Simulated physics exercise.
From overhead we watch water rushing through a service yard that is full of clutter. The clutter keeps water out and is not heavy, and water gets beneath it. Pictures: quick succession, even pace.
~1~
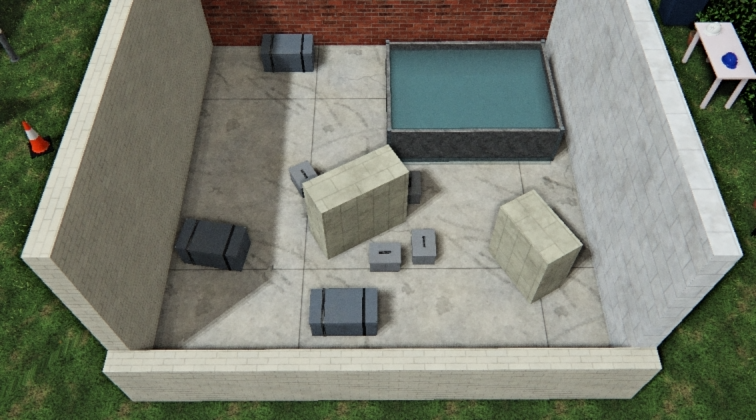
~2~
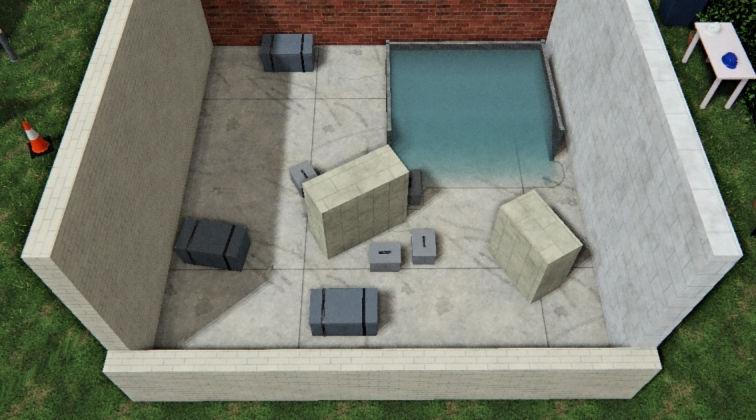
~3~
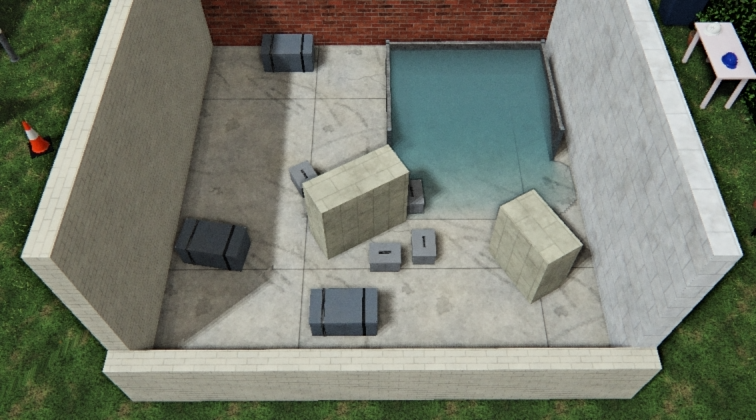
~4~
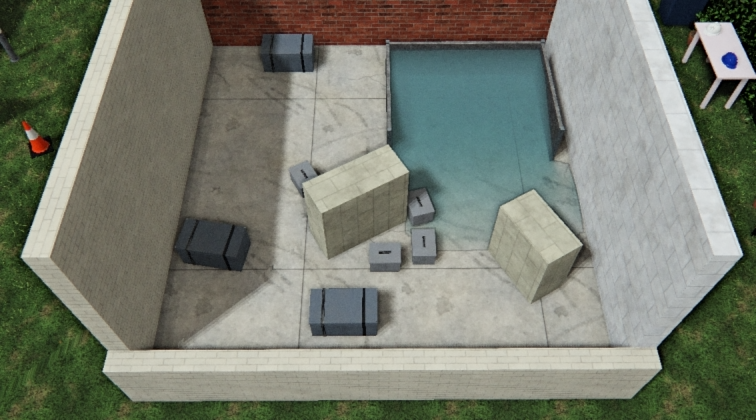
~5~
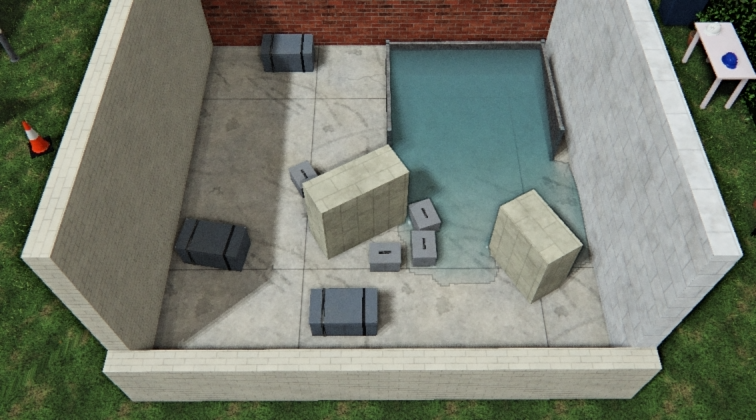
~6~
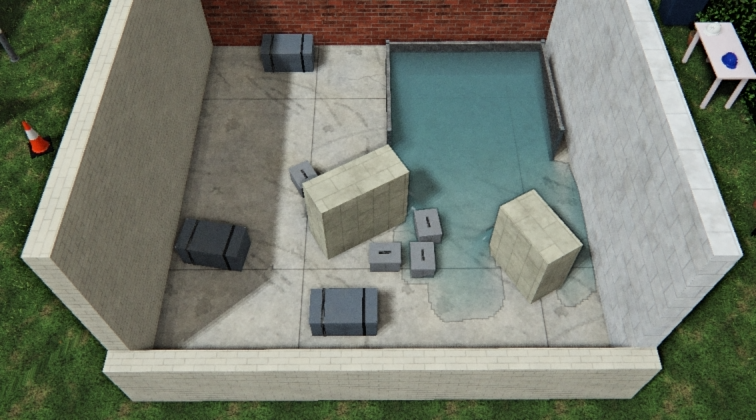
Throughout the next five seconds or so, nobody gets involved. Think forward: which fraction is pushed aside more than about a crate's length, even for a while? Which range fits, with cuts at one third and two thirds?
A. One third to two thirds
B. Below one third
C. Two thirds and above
(C) Two thirds and above.
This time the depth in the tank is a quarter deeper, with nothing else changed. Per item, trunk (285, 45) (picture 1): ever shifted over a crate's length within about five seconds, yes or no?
Lab note - result: Stayed below that mark.
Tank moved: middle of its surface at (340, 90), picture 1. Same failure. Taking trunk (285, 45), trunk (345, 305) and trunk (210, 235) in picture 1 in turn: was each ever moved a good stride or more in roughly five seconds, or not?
Object by object, in turn: Lingered near its place, travelled a good distance, travelled a good distance.
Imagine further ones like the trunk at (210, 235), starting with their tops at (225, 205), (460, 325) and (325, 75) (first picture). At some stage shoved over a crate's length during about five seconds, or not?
One by one: Knocked well away; knocked well away; hardly budges.
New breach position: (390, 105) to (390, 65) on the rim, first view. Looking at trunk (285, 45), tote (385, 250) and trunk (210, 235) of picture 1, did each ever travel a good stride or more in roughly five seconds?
Results in order: Cleared that distance / stayed short / cleared that distance.
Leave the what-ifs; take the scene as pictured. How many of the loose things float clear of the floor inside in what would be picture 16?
I make it 2 of them.
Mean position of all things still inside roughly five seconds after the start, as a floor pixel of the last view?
Centre estimate: Around (247, 181).
A moment on, 2 of 7 are well off their spots; 1 afloat.
Next, 5 of 7 are well off their spots; 2 afloat.
Later, 5 of 7 are well off their spots; 3 afloat.
In the end, 6 of 7 are well off their spots, and 6 have been at some point; 6 afloat.
